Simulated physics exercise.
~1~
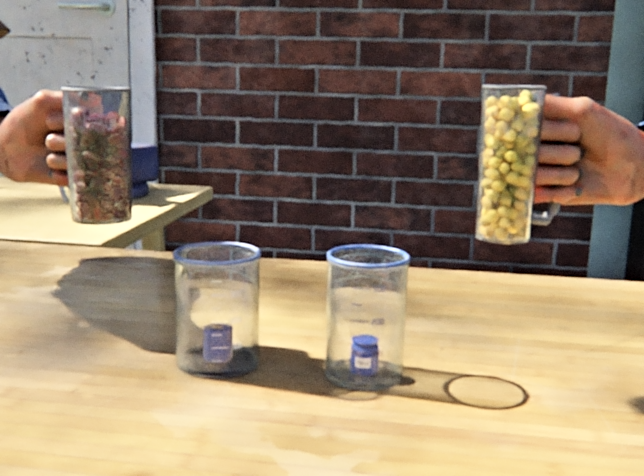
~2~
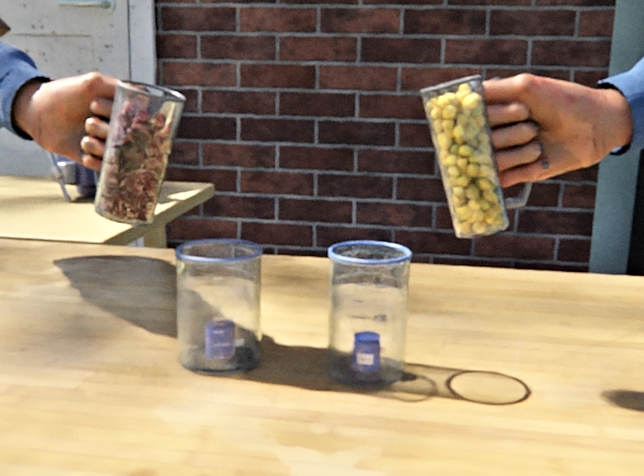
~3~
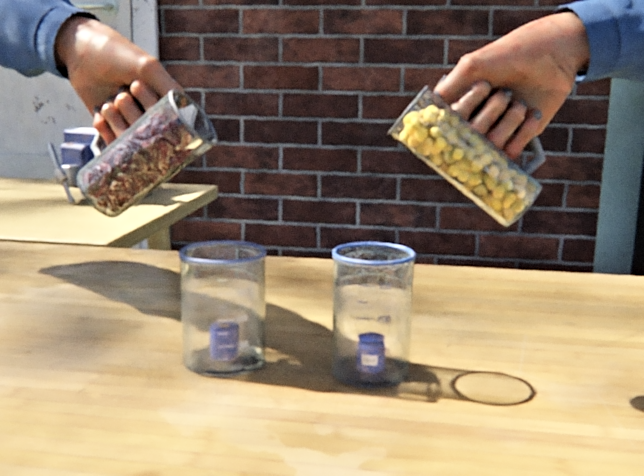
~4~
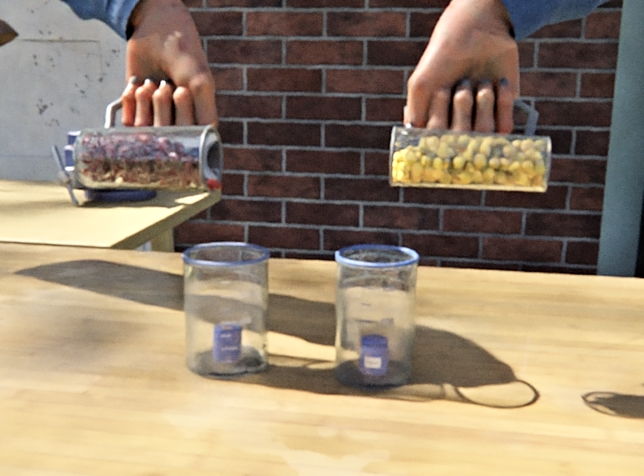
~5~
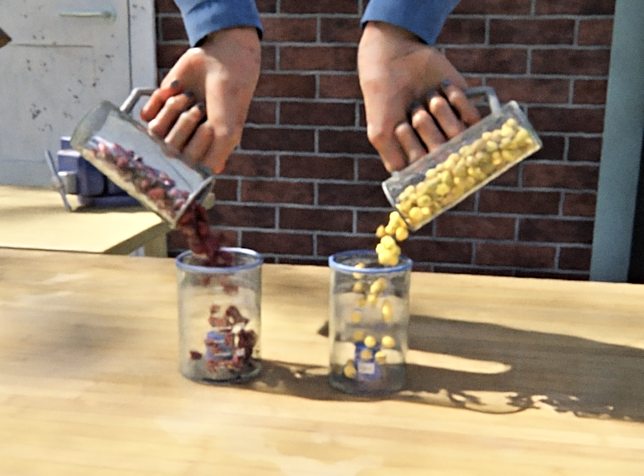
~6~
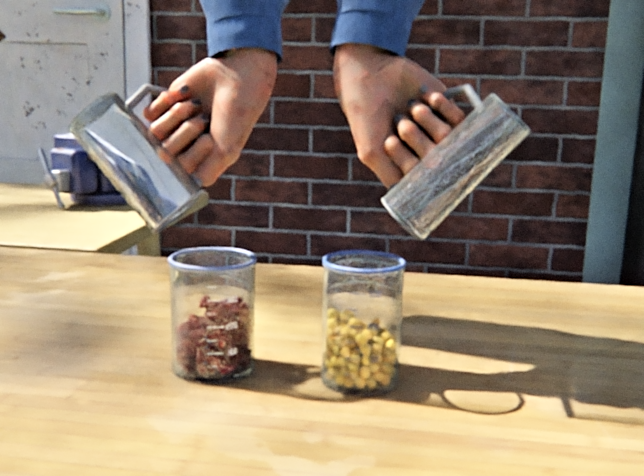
On a sunlit wooden table before a dark red brick wall, seen from the front by a slightly swaying camera, two clear beakers with blue rims stand side by side, each holding a small blue object. Above them, a hand on the left holds a clear mug of dark reddish bits, and a hand on the right holds one of yellow pieces. The hands tilt the mugs inward and turn them onto their sides. They then tip them further, and the contents tumble into the beakers. Finally the mugs hang emptied, and reddish bits and yellow pieces cover the blue objects.
